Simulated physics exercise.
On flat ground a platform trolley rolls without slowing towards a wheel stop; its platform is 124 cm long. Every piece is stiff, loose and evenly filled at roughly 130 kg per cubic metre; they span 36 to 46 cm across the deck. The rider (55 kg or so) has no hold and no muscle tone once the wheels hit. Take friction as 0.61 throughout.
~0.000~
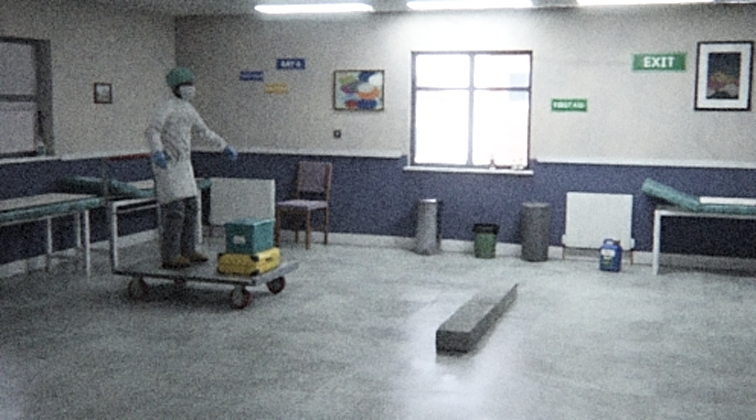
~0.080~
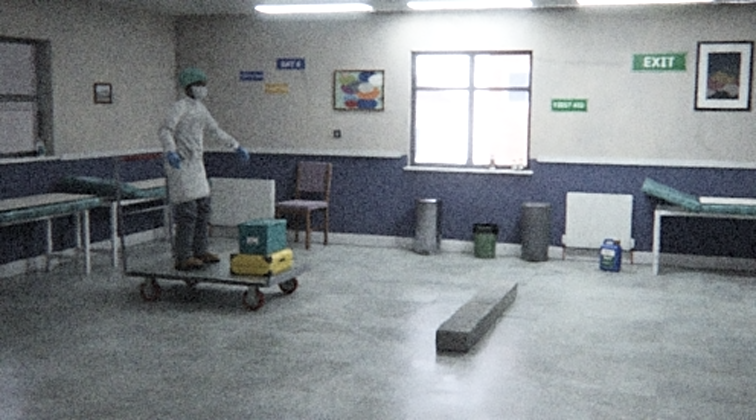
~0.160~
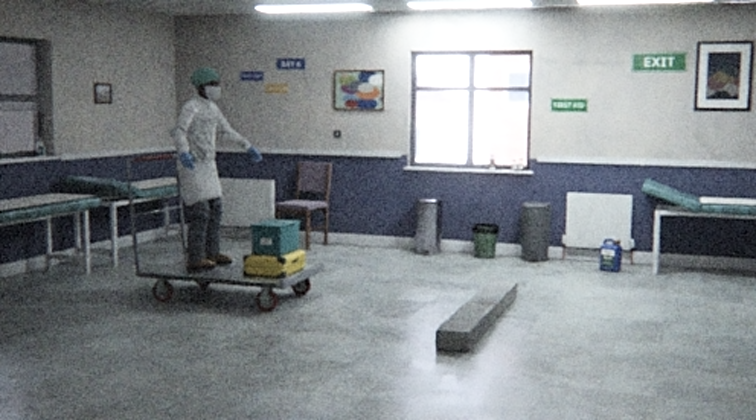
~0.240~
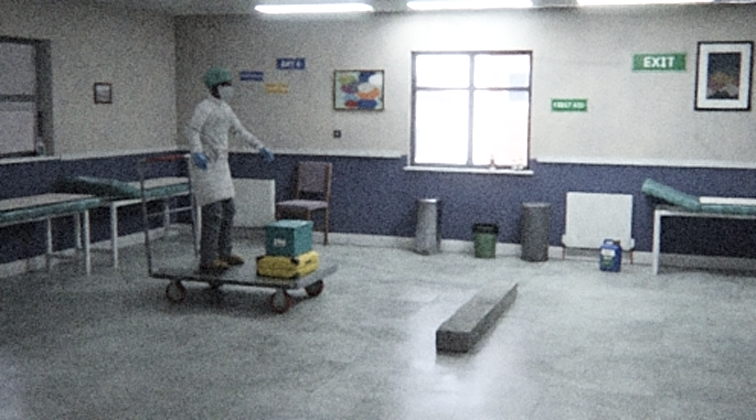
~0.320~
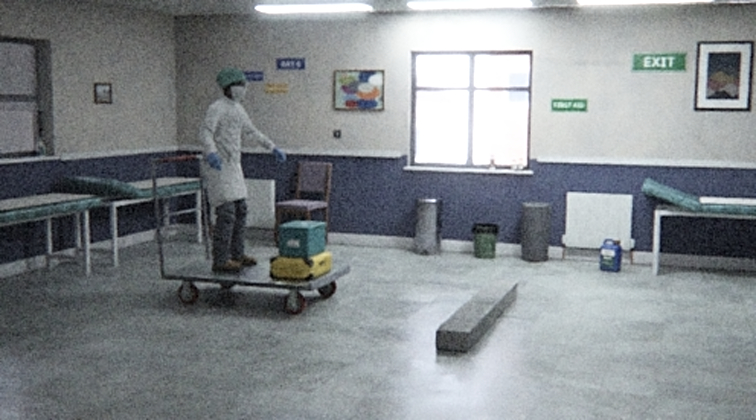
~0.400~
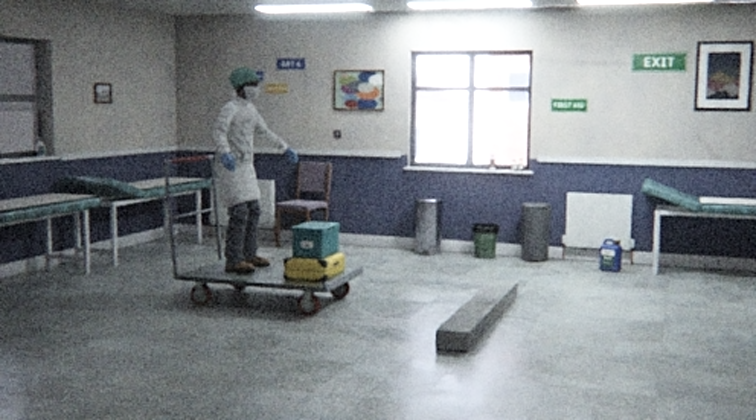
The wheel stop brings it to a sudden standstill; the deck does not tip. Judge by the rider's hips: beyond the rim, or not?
In the end the rider's hips stay behind the front rim.
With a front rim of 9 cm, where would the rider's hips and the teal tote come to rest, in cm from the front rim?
In that case hips 80 behind, teal 40 past.
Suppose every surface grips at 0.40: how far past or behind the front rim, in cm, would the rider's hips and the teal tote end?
Then hips 80 behind, teal 60 past.
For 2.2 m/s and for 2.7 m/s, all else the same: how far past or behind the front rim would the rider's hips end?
First 50 cm past, then 70 cm past.
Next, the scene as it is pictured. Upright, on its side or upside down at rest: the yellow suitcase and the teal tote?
Yellow upright, teal upside down.
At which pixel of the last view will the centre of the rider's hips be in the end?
At about (383, 236).
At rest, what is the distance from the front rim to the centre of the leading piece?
About 40 cm past the rim.
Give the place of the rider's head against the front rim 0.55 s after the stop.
Some 0 cm behind it.
Impact comes at 1.13 s.
After 1.68 s the rider's hips are 66 cm behind the rim, near (394, 222) in the last picture's view.
After 2.13 s the rider's hips are 77 cm behind the rim, near (381, 237) in the last picture's view.
When all is still (4.7 s), past the rim, teal tote; behind it, yellow suitcase and the rider's hips.
